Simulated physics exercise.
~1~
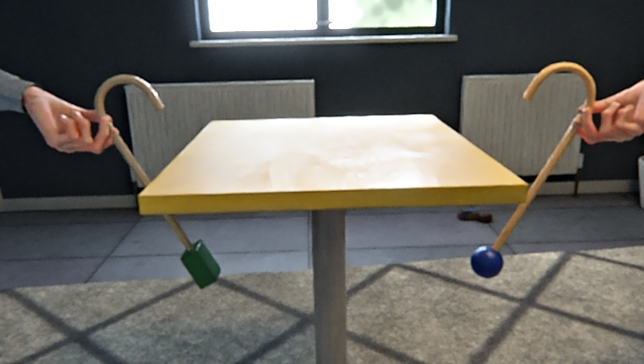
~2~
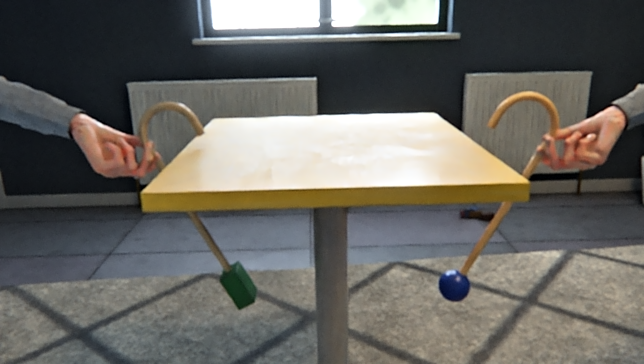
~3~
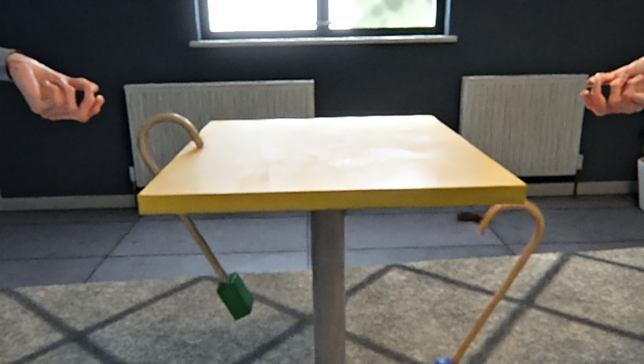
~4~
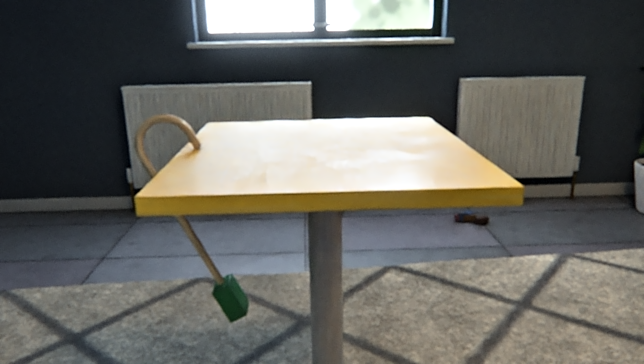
In this clip, two hands bring hooked wooden handles, one with a green block-like end and one with a blue ball, to opposite edges of a table and let go; the green one stays hanging at the left while the blue one drops out of view.
